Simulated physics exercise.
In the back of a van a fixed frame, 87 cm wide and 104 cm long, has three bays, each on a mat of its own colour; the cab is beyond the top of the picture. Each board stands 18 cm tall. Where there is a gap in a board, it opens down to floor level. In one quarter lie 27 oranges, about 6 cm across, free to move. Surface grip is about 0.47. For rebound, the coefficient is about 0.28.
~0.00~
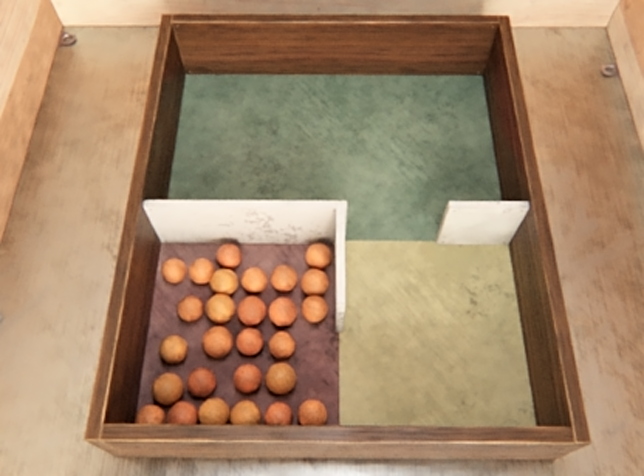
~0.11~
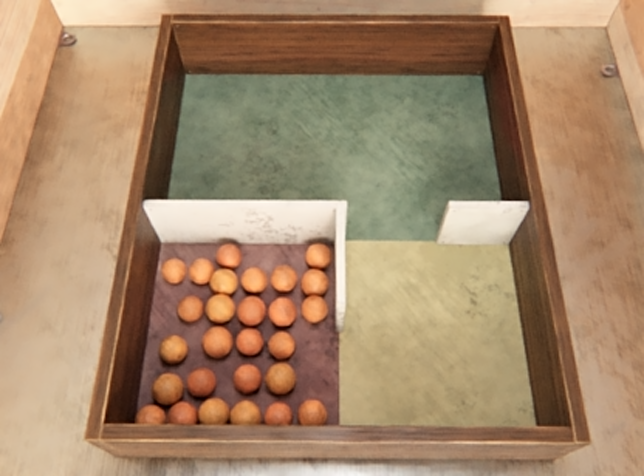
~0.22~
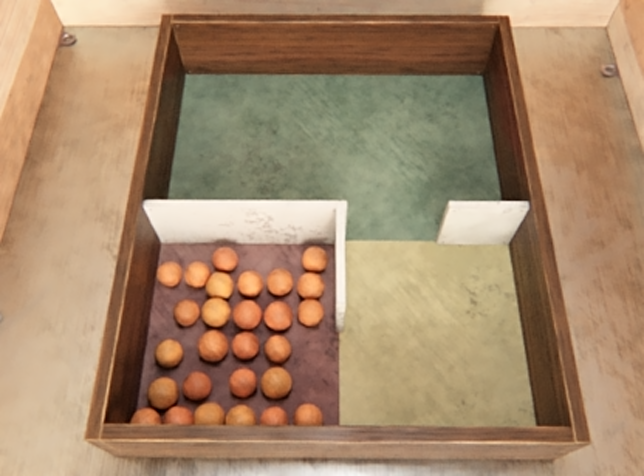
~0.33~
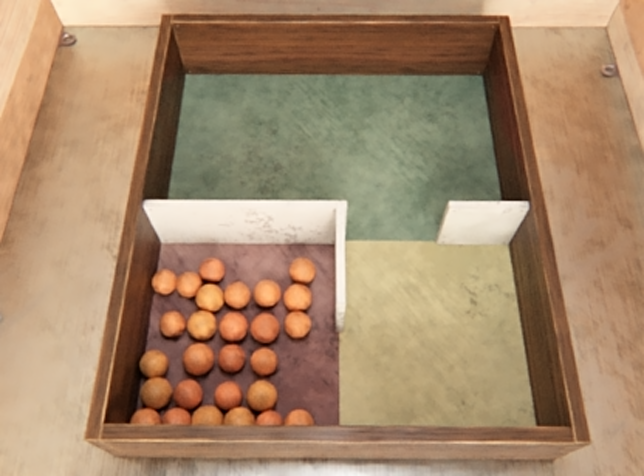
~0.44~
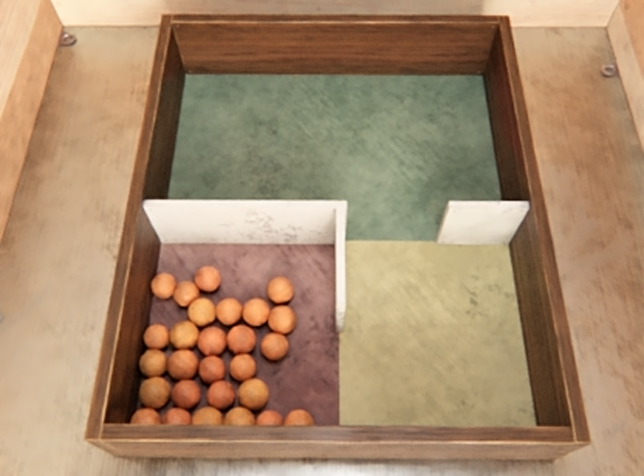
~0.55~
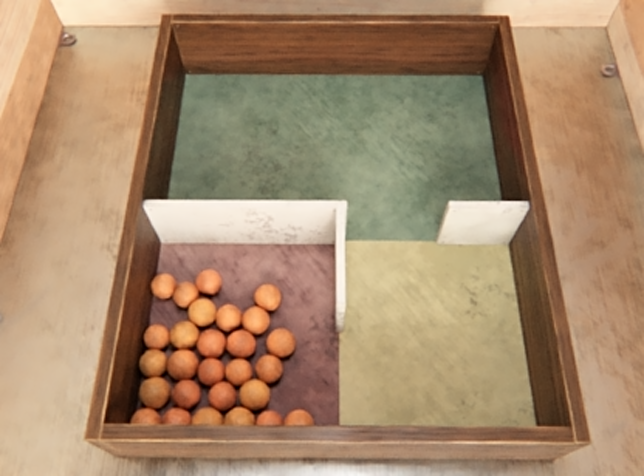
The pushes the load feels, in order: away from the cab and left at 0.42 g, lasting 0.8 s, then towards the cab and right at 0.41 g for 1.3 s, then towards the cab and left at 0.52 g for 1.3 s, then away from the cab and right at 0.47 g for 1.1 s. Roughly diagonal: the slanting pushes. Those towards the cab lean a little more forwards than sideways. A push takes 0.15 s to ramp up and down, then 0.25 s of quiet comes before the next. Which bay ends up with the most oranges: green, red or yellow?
The yellow bay.
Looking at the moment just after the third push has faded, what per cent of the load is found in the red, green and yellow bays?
At that point the shares are red 90, green 10 and yellow 0 per cent.
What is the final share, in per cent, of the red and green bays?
Shares: Red near 20, green near 0 percent.
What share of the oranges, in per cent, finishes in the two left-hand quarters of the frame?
Share: About 20 in a hundred.
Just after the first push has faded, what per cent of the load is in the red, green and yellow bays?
Red 100, green 0, yellow 0 per cent.
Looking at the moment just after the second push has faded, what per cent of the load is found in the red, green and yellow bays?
Red 90, green 0, yellow 10 %.
After push 1 (1.04 s), 27 in the red bay.
After push 2 (2.59 s), 24 in the red bay and 3 in the yellow bay.
After push 3 (4.14 s), 24 in the red bay and 3 in the green bay.
After push 4 (5.49 s), 7 in the red bay, 1 in the green bay and 19 in the yellow bay.
Final count (at 5.84 s), 6 in the red bay, 1 in the green bay and 20 in the yellow bay.
